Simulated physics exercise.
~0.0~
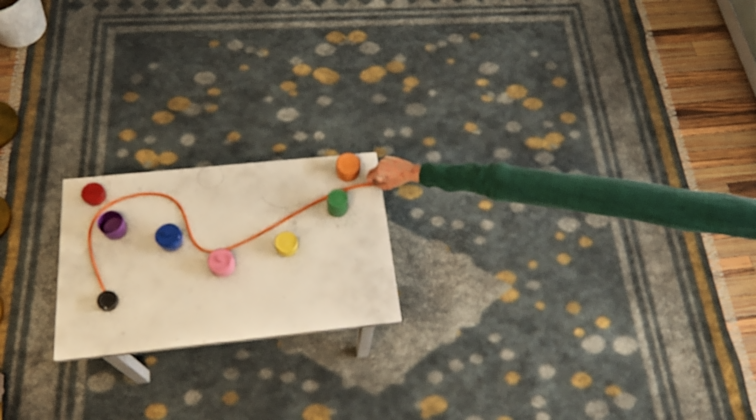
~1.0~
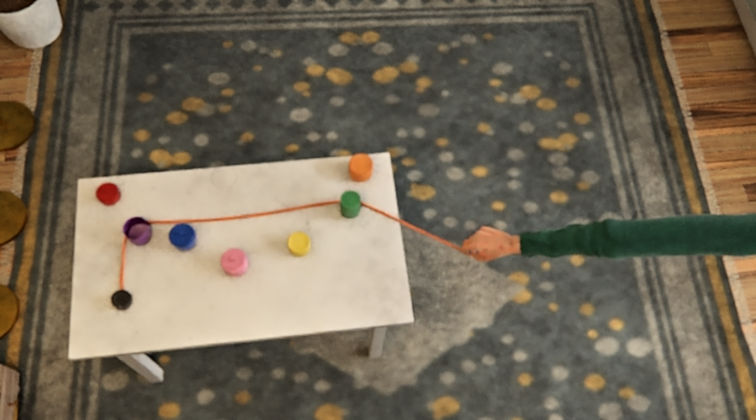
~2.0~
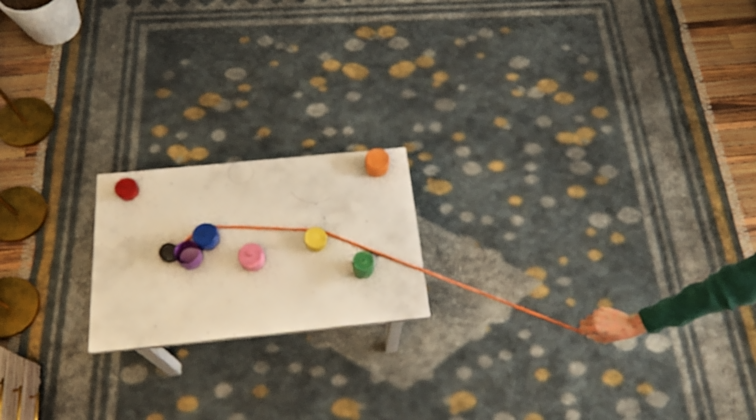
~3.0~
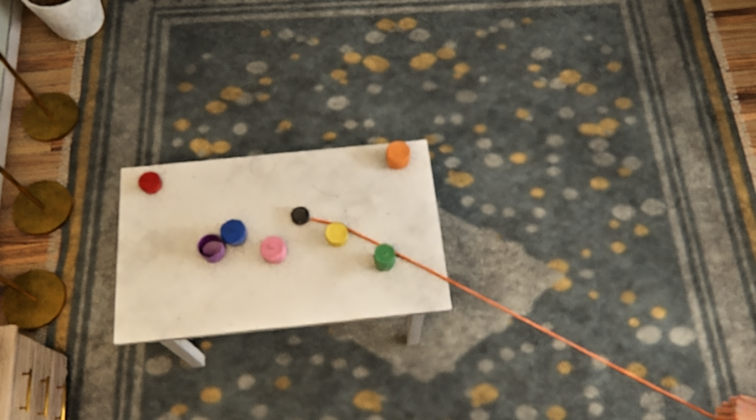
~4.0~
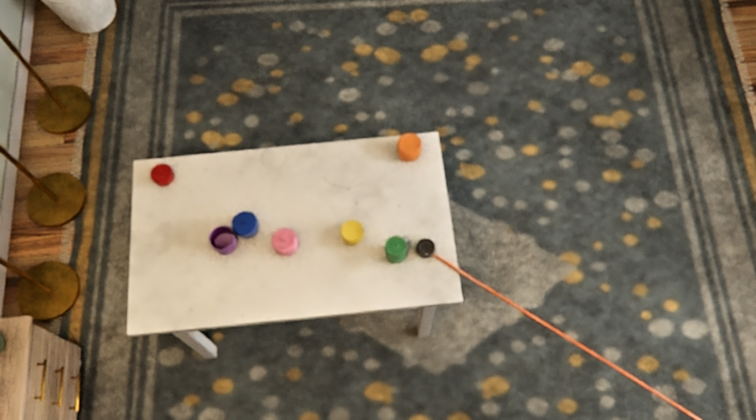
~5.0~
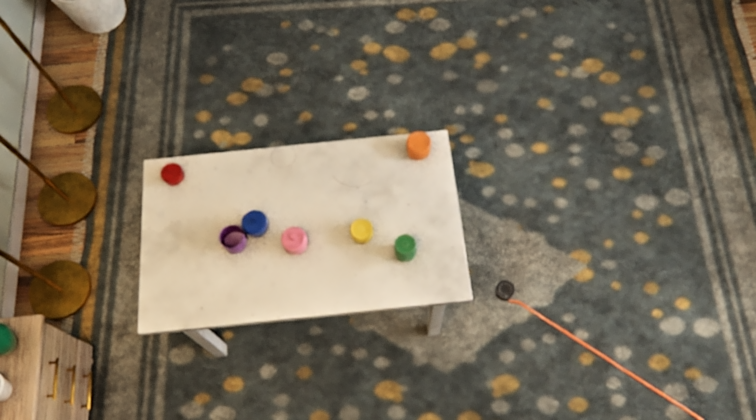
On a pale side table above a patterned rug, a green-sleeved hand pulled an orange cord rightward, dragging a small black disc past seven colored containers, shifting the purple and green ones noticeably, until the disc slid off the right edge, leaving all seven on top.
